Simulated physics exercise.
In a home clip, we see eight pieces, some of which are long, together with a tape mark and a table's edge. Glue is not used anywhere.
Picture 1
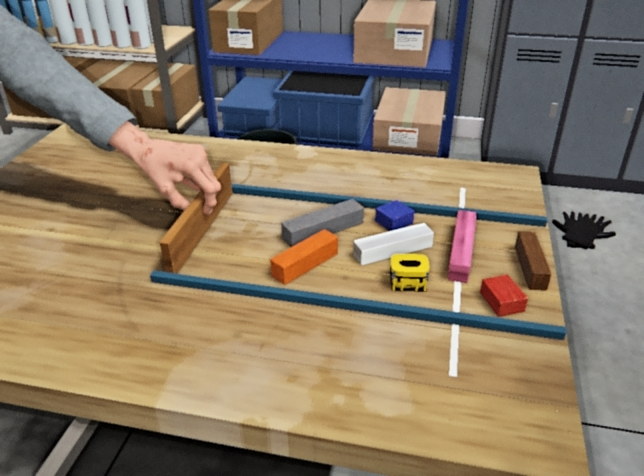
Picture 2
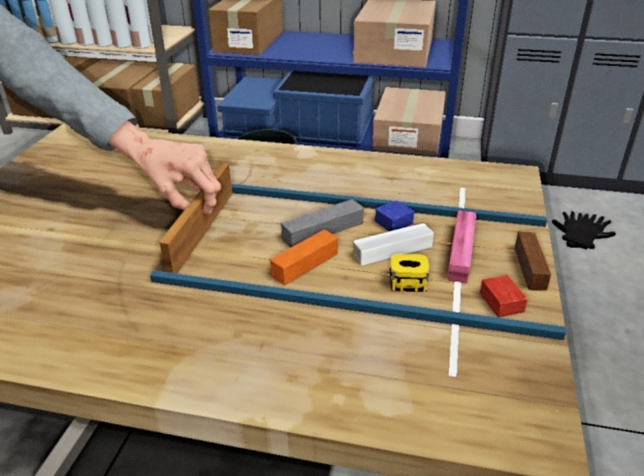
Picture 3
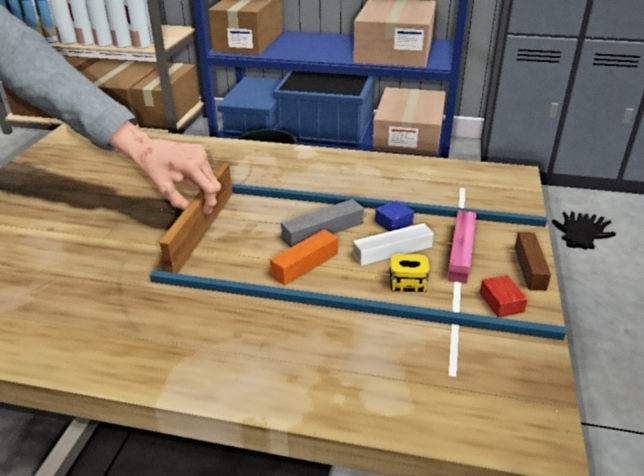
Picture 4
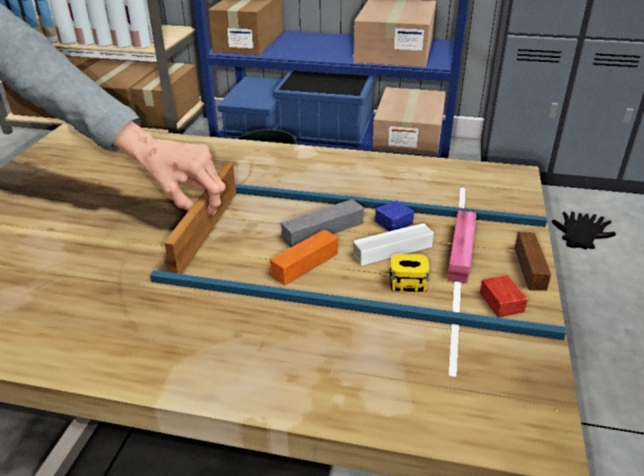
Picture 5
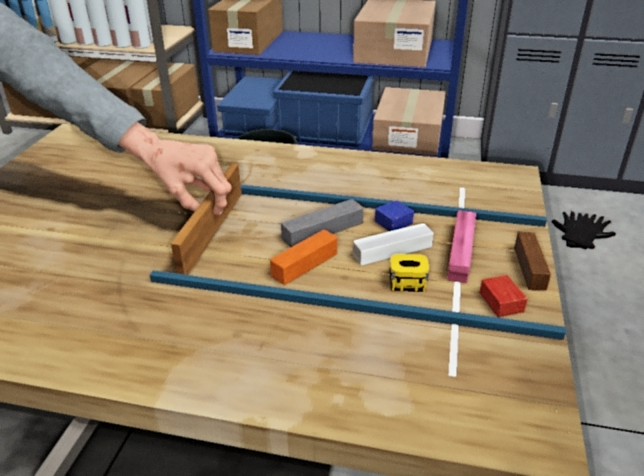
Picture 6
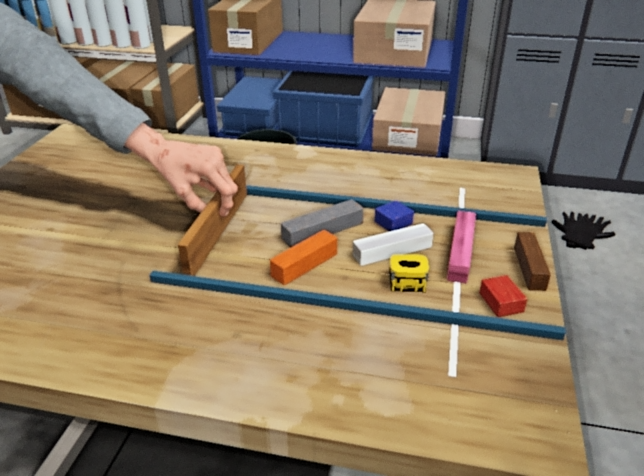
The footage shows a hand holding an upright brown board at the left of two blue rails on a wooden table, then sliding it slightly right, while the coloured blocks and yellow object near the white tape stay still.
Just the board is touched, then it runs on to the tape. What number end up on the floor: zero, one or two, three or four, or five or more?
Falls: Zero.
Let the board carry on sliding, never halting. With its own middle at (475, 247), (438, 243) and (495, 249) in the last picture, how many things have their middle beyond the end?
1, 0, 3.
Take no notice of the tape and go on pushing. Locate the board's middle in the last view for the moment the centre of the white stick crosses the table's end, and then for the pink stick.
Estimated middle: (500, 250), and (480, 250) for the other.
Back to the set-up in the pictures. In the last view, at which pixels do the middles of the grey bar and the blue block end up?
In the last picture the grey bar sits around (471, 234) and the blue block around (496, 224).
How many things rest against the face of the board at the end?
2 are in contact with it.
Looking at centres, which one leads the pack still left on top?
Brown bar.
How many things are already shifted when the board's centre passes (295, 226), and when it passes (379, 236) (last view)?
The counts are 2 and 5.
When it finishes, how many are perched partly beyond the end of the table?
The number overhanging is 1.
Early on, none off yet; brown bar at rest near (531, 260); red block at rest near (503, 296); pink stick at rest near (462, 245).
A while later, none off yet; brown bar at rest near (531, 260); red block at rest near (503, 296); pink stick at rest near (464, 245).
Finally, the number that fall off is zero.
